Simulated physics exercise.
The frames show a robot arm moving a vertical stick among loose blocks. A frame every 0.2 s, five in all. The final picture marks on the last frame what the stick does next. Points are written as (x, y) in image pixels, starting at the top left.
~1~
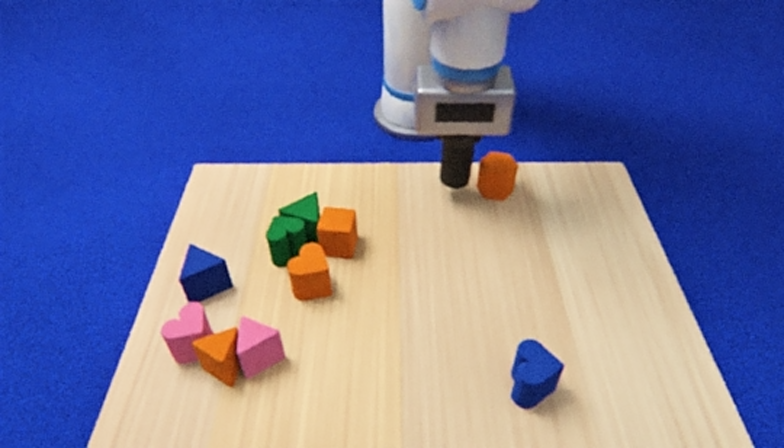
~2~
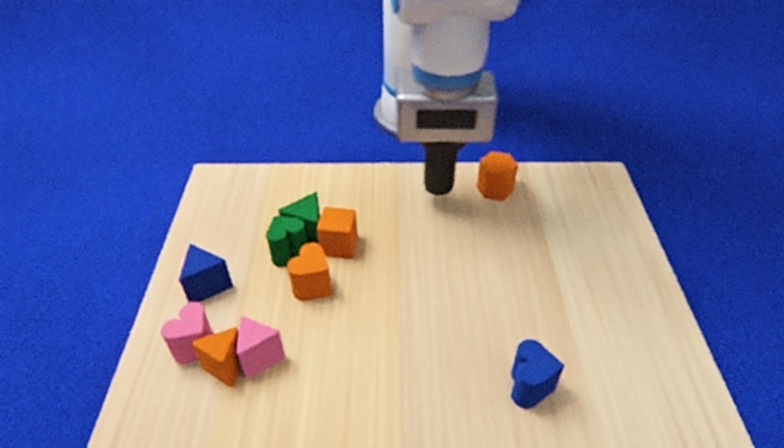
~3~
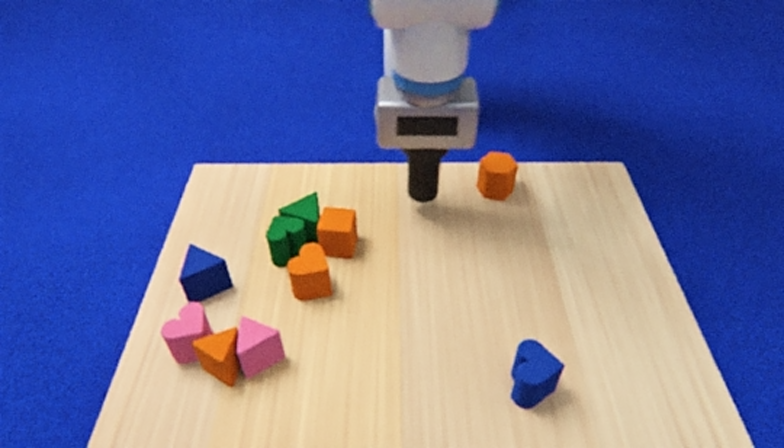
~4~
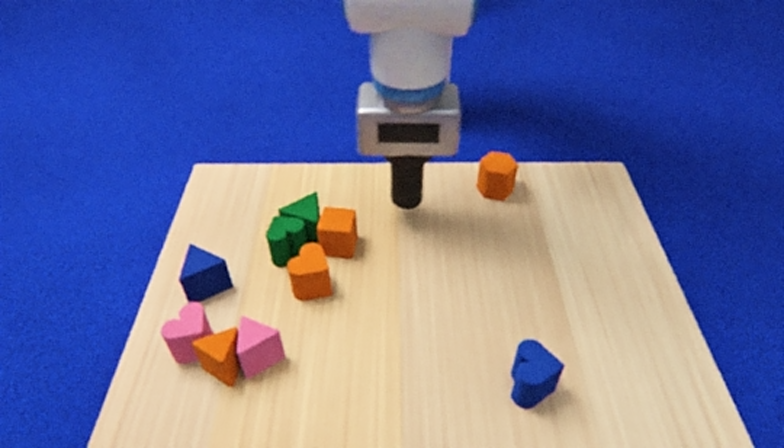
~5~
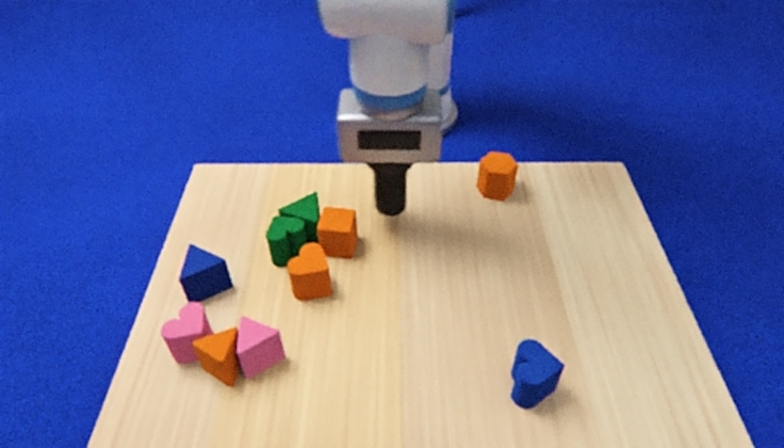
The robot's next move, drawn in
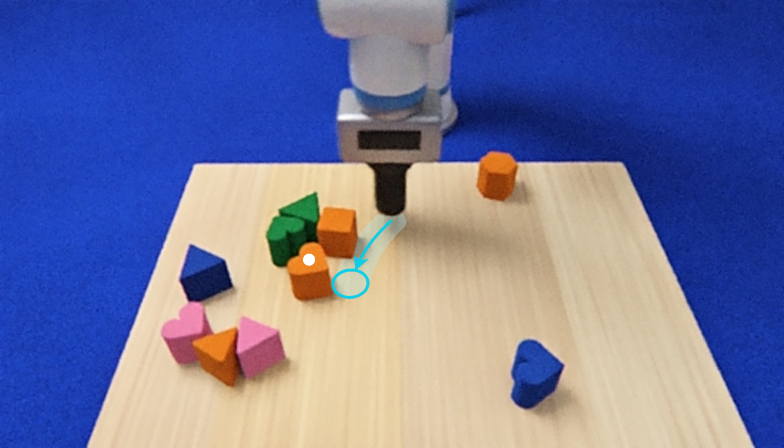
The video shows a robot arm with a dark vertical stick moving steadily left and slightly nearer across a wooden board, away from an orange hexagonal block, while the green, orange, pink and blue blocks all stay still.
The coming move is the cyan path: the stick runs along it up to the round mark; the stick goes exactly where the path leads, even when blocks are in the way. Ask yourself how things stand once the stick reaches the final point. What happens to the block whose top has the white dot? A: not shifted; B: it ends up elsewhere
My pick is A.
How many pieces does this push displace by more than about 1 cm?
The number of blocks that move over 1 cm is one.
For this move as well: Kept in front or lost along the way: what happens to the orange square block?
Beside or behind.
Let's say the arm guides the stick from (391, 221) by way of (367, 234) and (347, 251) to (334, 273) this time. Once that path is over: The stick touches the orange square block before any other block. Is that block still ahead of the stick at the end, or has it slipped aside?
Slipped off.
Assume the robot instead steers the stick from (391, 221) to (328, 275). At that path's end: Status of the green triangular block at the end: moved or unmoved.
The green triangular block moves.
Drawn move, from (391, 221) through (374, 239) and (360, 260) to (350, 283); the dot is on the orange heart block.
What follows on the original path. One third of the way, stick at (373, 225); nothing pushed yet.
Two thirds of the way, stick at (359, 247); green triangular block at (301, 206), turned 15° clockwise; orange square block at (326, 225), turned 15° clockwise.
At the end, stick at (349, 269); green triangular block at (301, 206), turned 15° clockwise; orange heart block still; orange square block at (326, 225), turned 15° clockwise.
